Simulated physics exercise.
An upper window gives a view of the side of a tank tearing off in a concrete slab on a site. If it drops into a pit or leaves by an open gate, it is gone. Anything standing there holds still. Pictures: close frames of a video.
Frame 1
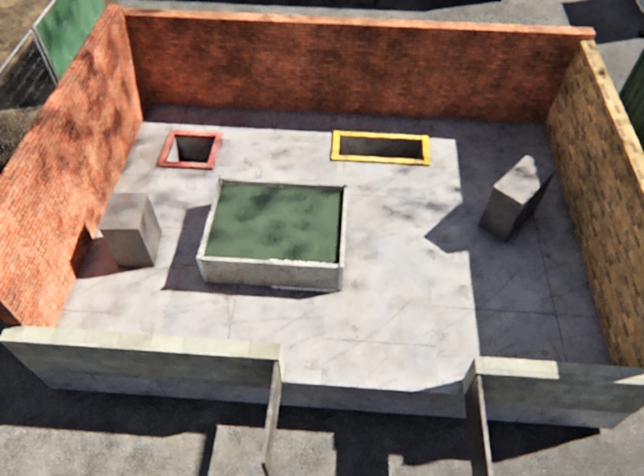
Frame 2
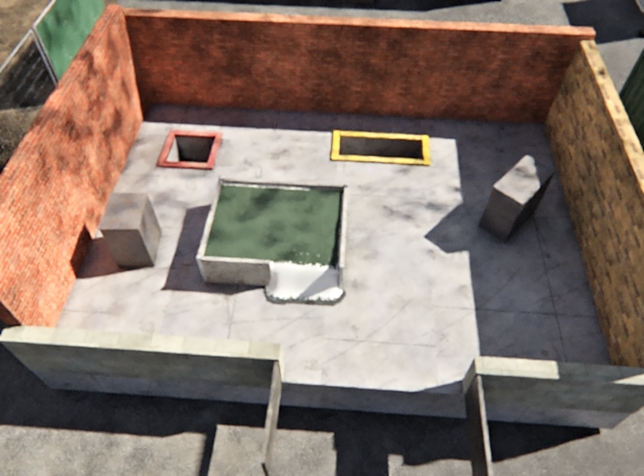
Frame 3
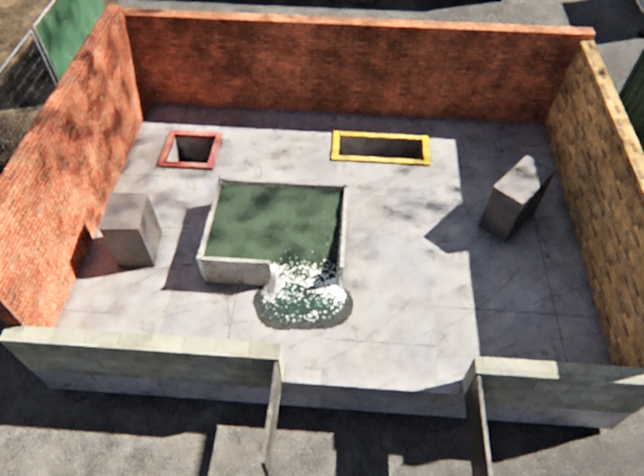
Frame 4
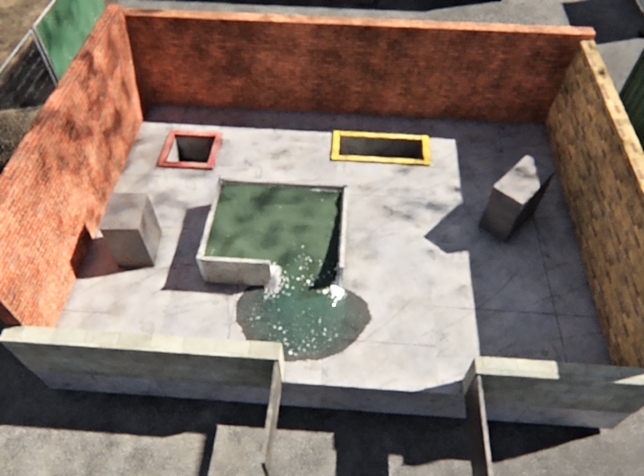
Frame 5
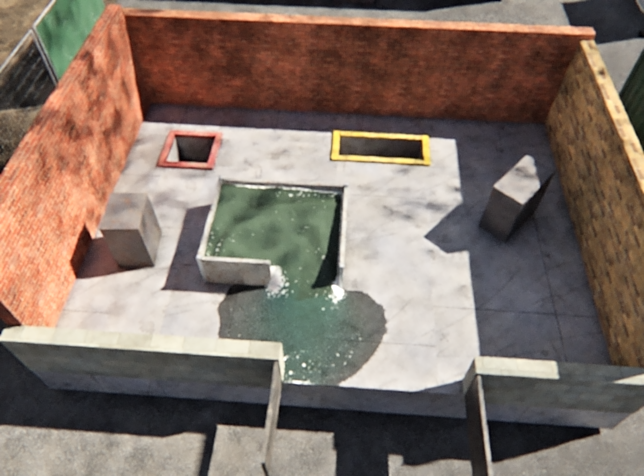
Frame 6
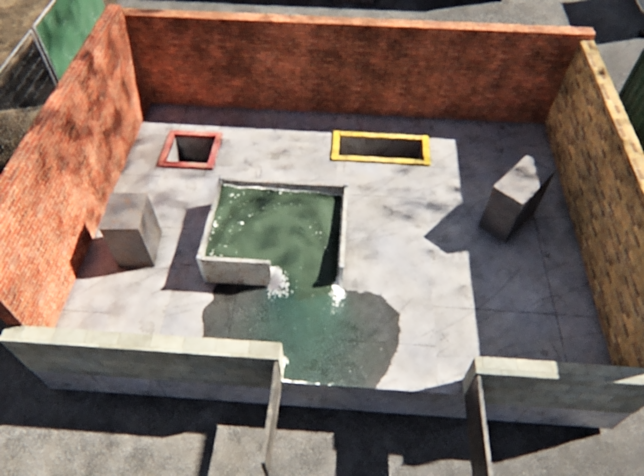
Green water pours through a gap that opens at the front right corner of a square concrete tank, seen from high above in a walled yard. Around it are red brick walls, a tan one at right, a small red-framed opening, a wider yellow-framed one and two grey blocks. White froth breaks out first, then a dark pool widens across the pale slab toward the low front wall, while the camera stays still.
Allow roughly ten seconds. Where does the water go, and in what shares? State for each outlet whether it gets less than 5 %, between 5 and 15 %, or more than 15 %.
My prediction: The gate accounts for a substantial part - beyond fifteen per cent; the yellow pit accounts for a negligible part - below five per cent; the red pit accounts for a negligible part - below five per cent.
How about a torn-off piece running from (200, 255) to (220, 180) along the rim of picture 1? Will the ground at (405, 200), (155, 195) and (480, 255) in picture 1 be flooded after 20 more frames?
Well, the first is missed by the spill, the next hit by the spill, the last missed by the spill.
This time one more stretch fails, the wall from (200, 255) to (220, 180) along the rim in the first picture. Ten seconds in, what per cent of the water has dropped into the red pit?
Near 12 per cent for red.
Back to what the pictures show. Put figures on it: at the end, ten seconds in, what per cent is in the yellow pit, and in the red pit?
About 0 %, then about 0 %.
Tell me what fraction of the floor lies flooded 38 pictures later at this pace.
My estimate is close to 30 per cent.
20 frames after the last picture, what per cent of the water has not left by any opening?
About 62 per cent.
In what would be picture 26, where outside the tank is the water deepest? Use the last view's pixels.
Near (273, 365).
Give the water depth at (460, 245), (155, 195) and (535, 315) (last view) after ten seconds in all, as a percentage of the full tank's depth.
Depths of roughly 0, 4 and 2 per cent.
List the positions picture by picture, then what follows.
The open tank at (277, 223) is whole and still, in the first frame.
The front is at (269, 291), out from the gap at (306, 280), in the second frame.
Water pours out at (306, 280) and has run to (268, 321), in the third frame.
Water pours out at (306, 281) and has run to a hidden place, in the fourth frame.
The front is at a hidden place, out from the gap at (306, 280), in the fifth frame.
The front is at a hidden place, out from the gap at (306, 280), in the sixth frame.
A moment on, water covers 10 % of the floor; the gate 10 %, the yellow pit 0 %, the red pit 0 %.
Next, water covers 20 % of the floor; the gate 24 %, the yellow pit 0 %, the red pit 0 %.
Then, water covers 20 % of the floor; the gate 38 %, the yellow pit 0 %, the red pit 0 %.
Later, water covers 30 % of the floor; the gate 53 %, the yellow pit 0 %, the red pit 0 %.
In the end, water covers 35 % of the floor; the gate 64 %, the yellow pit 0 %, the red pit 0 %.
